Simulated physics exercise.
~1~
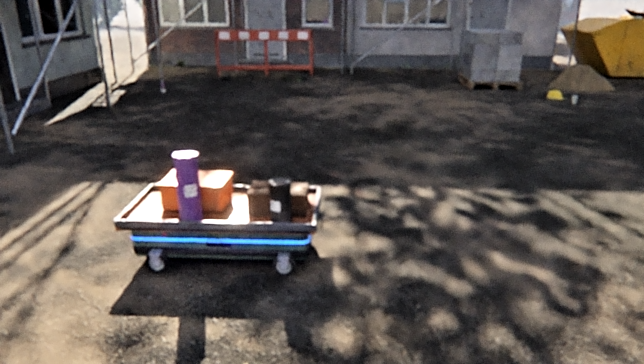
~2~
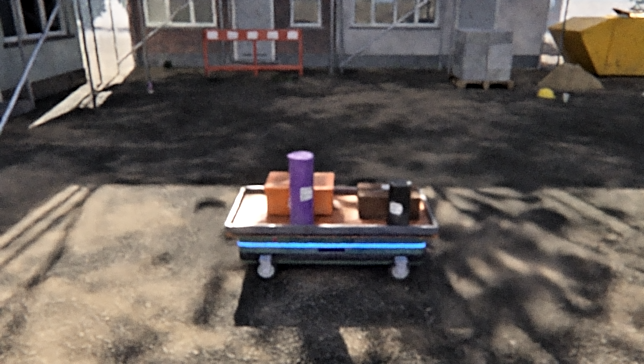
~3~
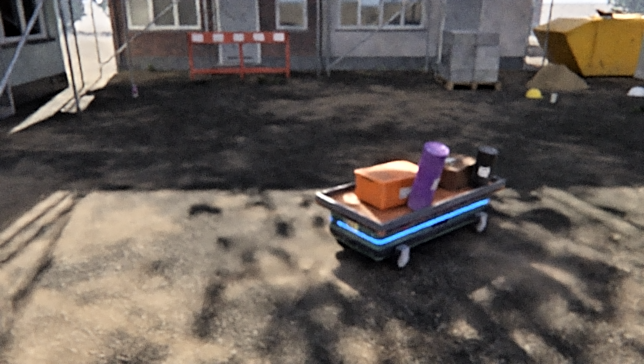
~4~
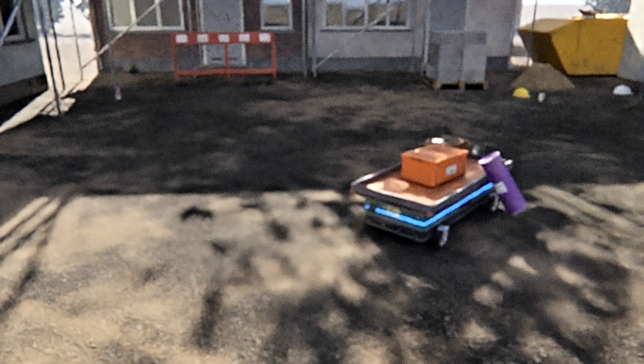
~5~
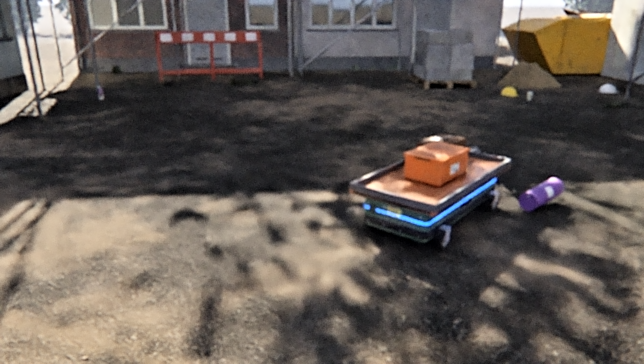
A low cart with a glowing blue strip rolls to the right across a sunlit yard, carrying an orange tote, a brown box and upright purple and black canisters. It then swings away toward the building, and both canisters lean as the load shifts toward the outer side of the deck. The purple canister tumbles over the edge and tips upside down beside the cart, while the black one also goes over. The cart comes to a stop at an angle. At the end the purple canister lies on its side on the ground to the right, and the tote and box remain aboard, shifted but not toppled.
